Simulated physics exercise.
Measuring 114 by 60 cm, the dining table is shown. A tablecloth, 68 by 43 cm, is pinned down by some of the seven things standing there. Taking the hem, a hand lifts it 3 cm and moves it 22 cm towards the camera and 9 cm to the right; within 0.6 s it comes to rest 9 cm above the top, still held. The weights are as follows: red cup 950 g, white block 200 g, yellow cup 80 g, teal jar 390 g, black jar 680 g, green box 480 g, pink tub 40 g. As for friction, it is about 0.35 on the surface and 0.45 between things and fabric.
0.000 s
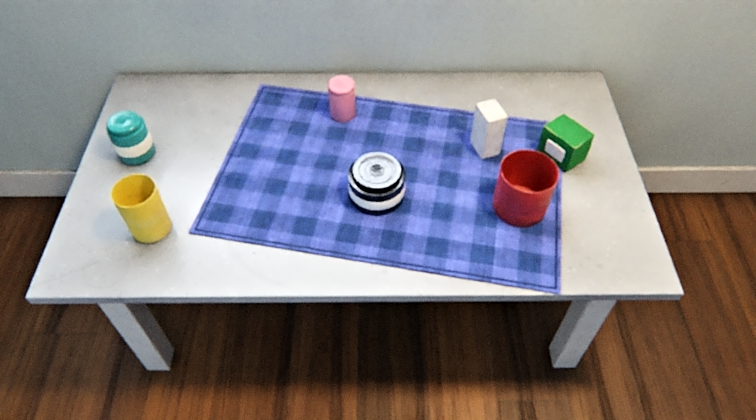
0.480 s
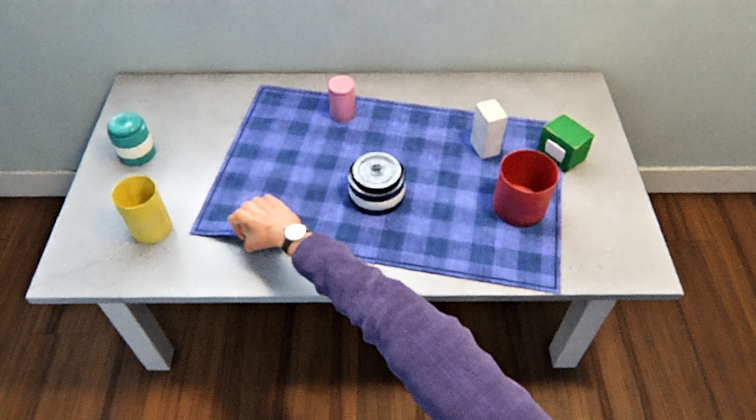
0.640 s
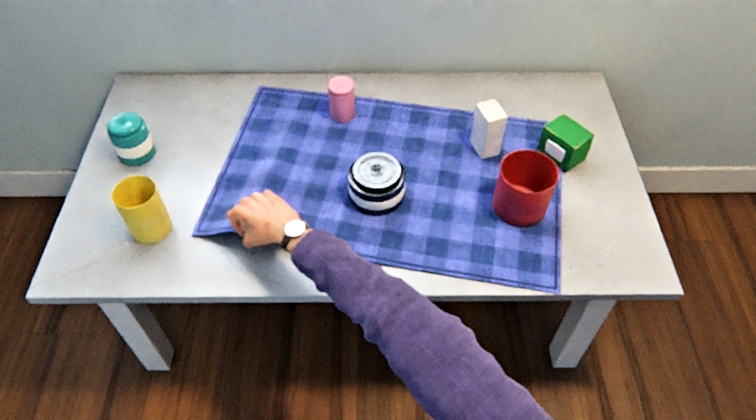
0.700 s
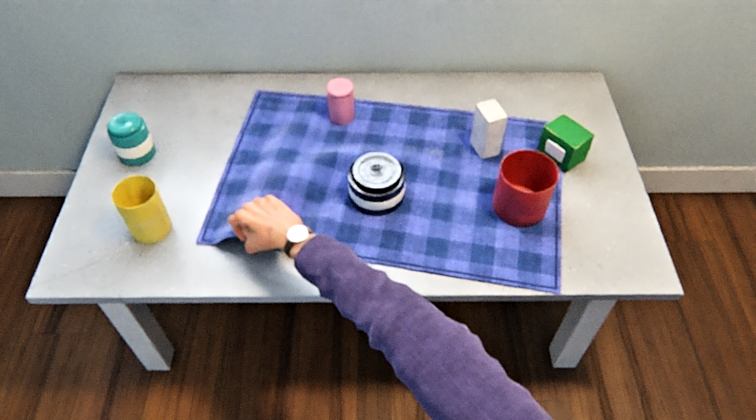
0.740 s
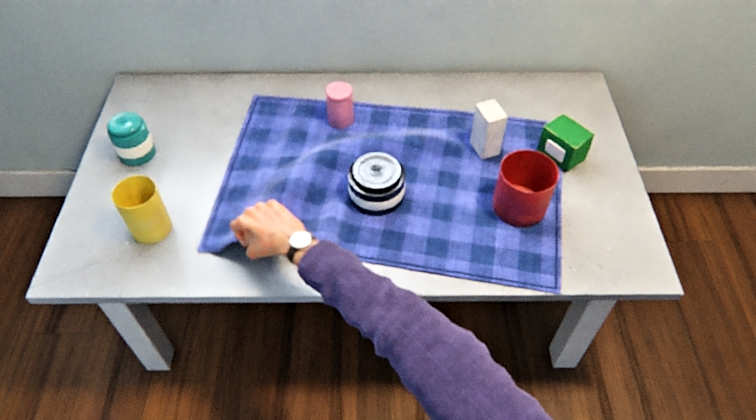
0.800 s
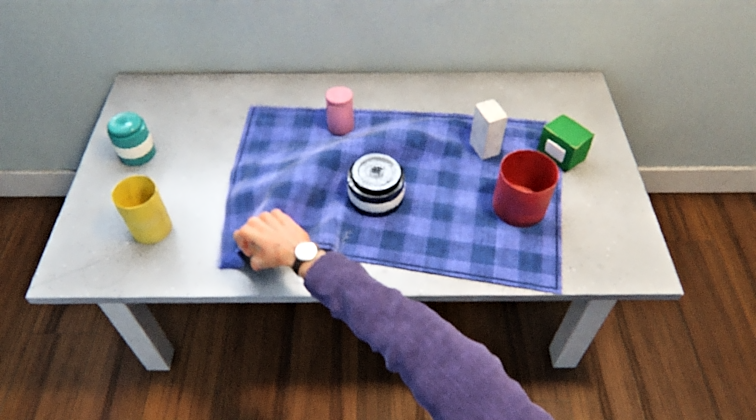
A hand in a purple sleeve reaches in and grips the near left corner of the blue checked cloth on the table. It draws the cloth slightly toward the camera and to the right, wrinkling it, and the pink tub shifts slightly nearer while the other items stay put.
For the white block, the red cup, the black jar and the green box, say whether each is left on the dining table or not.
The white block is a survivor; the red cup is a survivor; the black jar is a survivor; the green box is a survivor.
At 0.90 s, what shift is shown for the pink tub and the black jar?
Pink tub 8 cm, black jar 4 cm.
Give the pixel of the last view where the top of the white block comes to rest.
(465, 130).
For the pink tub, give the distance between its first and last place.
Pink tub 40 cm.
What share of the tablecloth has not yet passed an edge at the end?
Share within the edges: Approx. 85 %.
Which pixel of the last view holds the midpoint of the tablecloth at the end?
It sits near (383, 223) in pixels.
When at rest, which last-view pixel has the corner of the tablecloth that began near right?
It settles at roughly (596, 281).
After 0.9 s, 100 % of the tablecloth is still over the top; black jar 3 cm off its start, white block 1 cm off its start, pink tub 8 cm off its start.
After 1.0 s, 95 % of the tablecloth is still over the top; black jar 7 cm off its start, white block 4 cm off its start, pink tub 12 cm off its start.
After 1.1 s, 90 % of the tablecloth is still over the top; black jar 14 cm off its start at (386, 231), white block 7 cm off its start at (467, 125), pink tub on its side, 16 cm off its start at (303, 150).
After 1.2 s, 85 % of the tablecloth is still over the top; black jar 17 cm off its start, white block 8 cm off its start, green box 1 cm off its start.
After 2.8 s, 85 % of the tablecloth is still over the top; black jar 18 cm off its start at (394, 249), white block 8 cm off its start at (465, 130), green box 1 cm off its start at (563, 131), red cup 1 cm off its start at (527, 174).
